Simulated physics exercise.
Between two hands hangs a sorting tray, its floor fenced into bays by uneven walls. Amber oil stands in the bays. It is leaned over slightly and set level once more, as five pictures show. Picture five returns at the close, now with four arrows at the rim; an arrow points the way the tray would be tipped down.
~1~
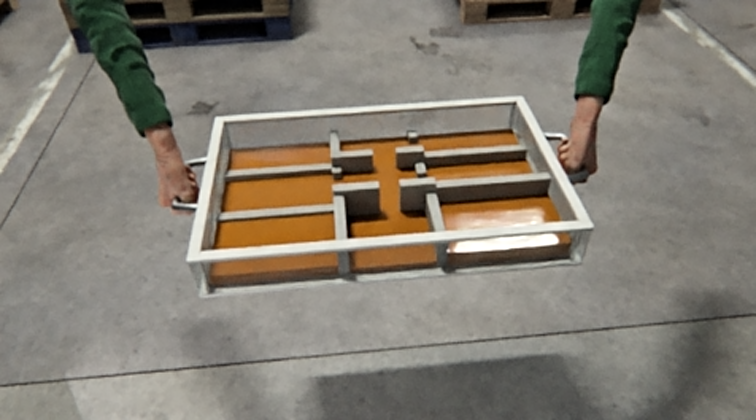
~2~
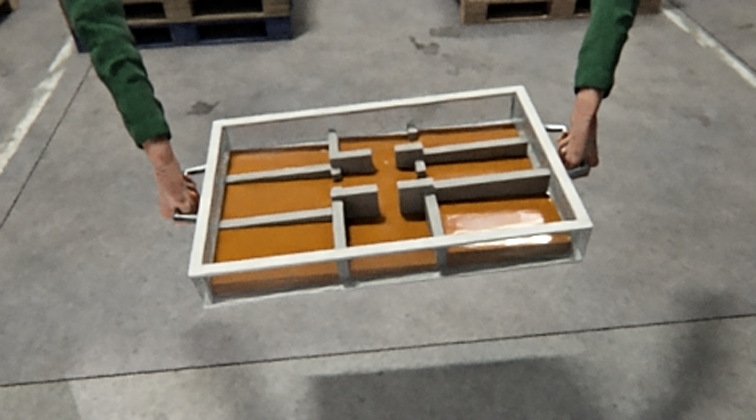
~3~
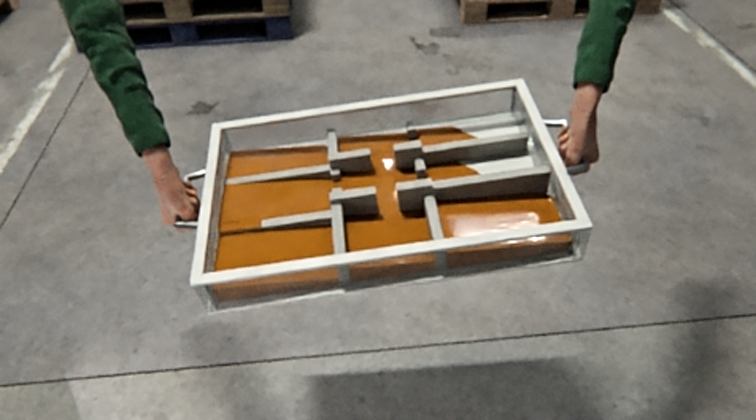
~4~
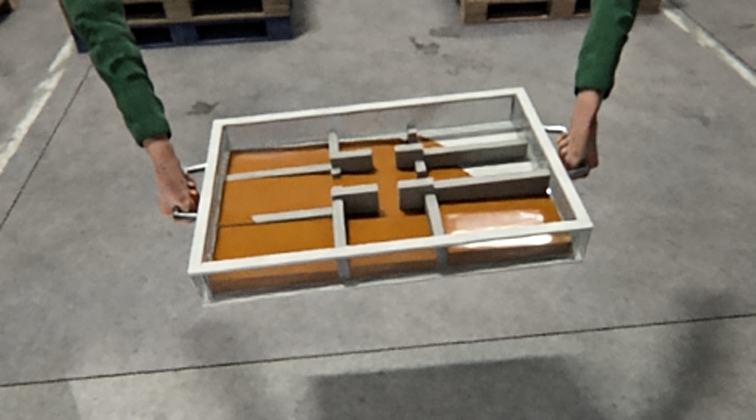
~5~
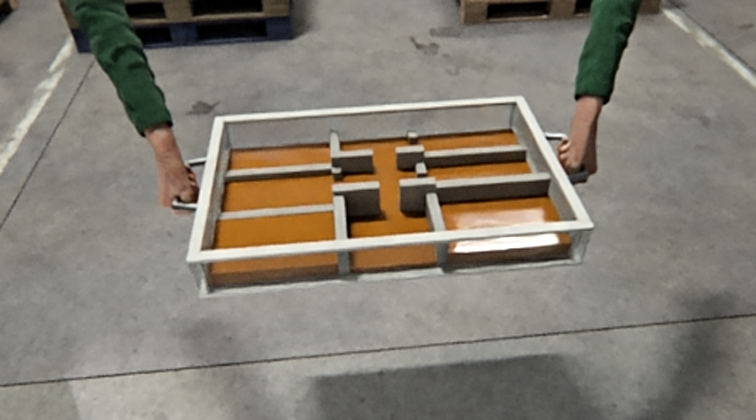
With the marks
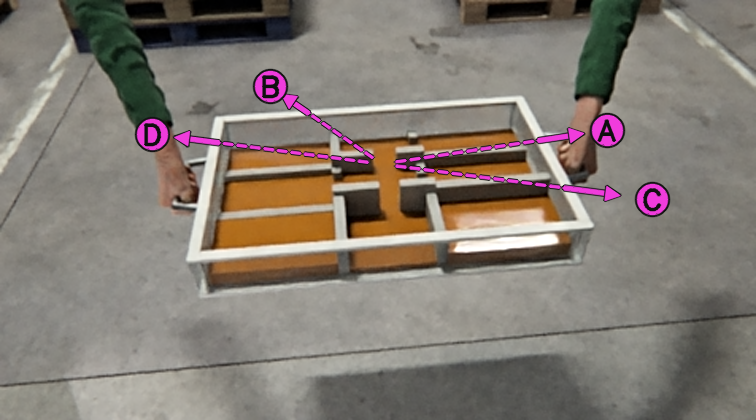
A divided tray of amber liquid dips toward the front left, then levels in two hands.
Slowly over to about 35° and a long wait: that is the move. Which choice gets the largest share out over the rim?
It is B.
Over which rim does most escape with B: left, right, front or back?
Over the back one.
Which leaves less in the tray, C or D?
That would be D.
In magenta, A ends at (578, 134); B ends at (285, 97); C ends at (614, 194); D ends at (179, 137).
For direction A, about 47 % stays in the tray, the largest part in the back right bay.
For direction B, about 23 % stays in the tray, the largest part in the back left bay.
For direction C, about 43 % stays in the tray, the largest part in the front right bay.
For direction D, about 33 % stays in the tray, the largest part in the back left bay.
